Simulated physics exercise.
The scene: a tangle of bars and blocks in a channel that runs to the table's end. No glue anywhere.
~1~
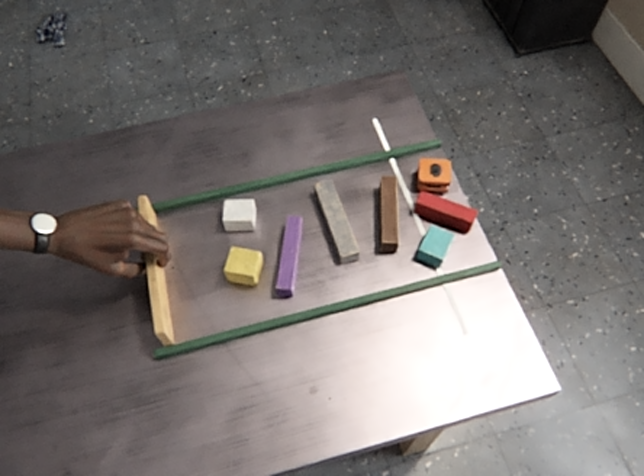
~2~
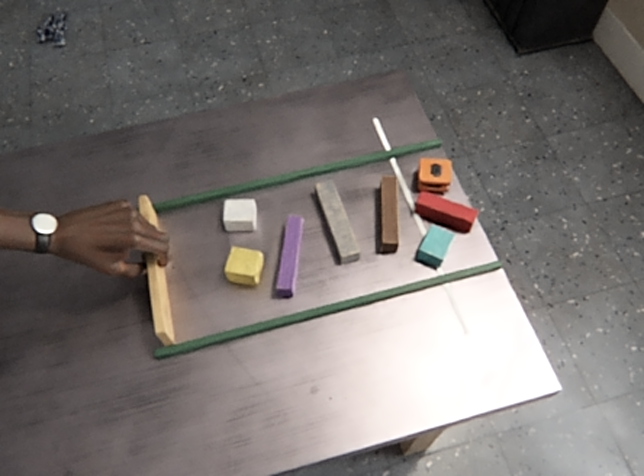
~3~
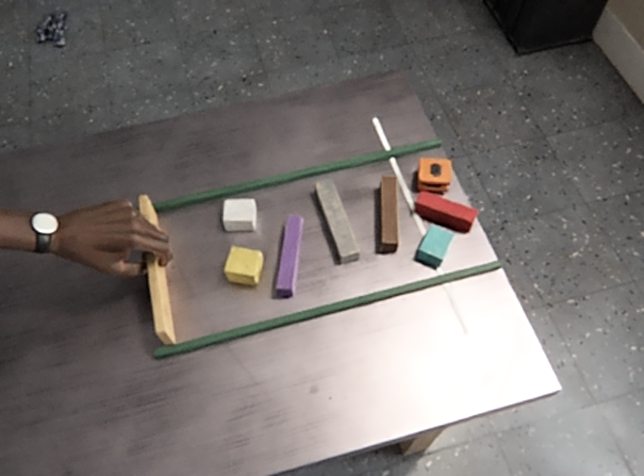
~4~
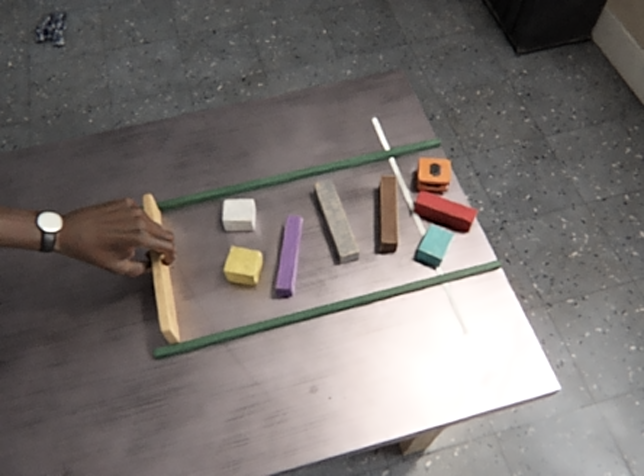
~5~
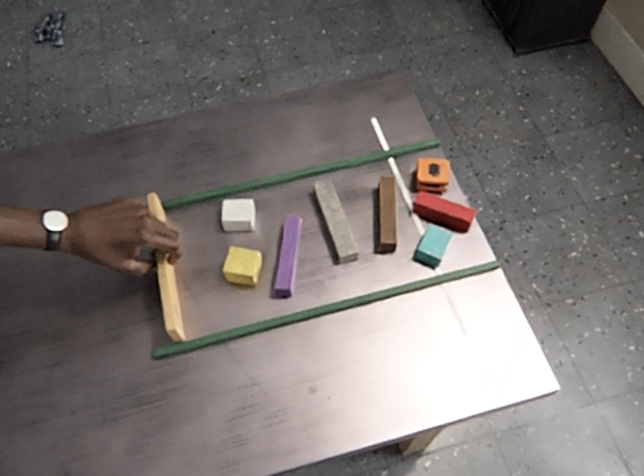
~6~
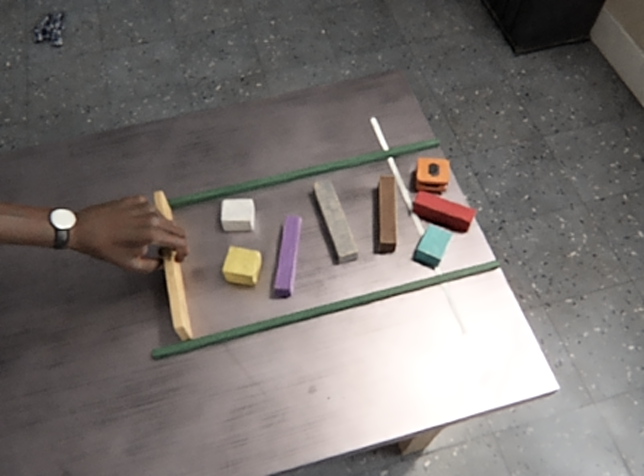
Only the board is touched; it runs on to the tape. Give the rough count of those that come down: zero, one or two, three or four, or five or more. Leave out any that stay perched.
The number that fall off is three or four.
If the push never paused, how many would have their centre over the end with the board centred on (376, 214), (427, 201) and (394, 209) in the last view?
The counts: 0, 5 and 2.
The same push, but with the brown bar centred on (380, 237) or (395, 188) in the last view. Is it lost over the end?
In that order, it drops off; drops off.
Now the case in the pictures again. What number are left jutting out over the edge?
It comes to 1.
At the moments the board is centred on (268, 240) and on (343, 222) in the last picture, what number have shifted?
The counts are 3 and 7.
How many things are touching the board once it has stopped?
2 of them.
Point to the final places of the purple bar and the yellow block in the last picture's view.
About (454, 214), and the other about (432, 213).
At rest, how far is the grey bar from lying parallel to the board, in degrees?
About 0°.
A little later, none off yet; orange case at rest near (432, 176); red stick at rest near (443, 211); turquoise block at rest near (434, 246).
Next, none off yet; orange case at rest near (432, 176); red stick moving near (449, 211); turquoise block moving near (442, 247).
When it is over, the number that fall off is three or four; down, brown bar, turquoise block, red stick and orange case.
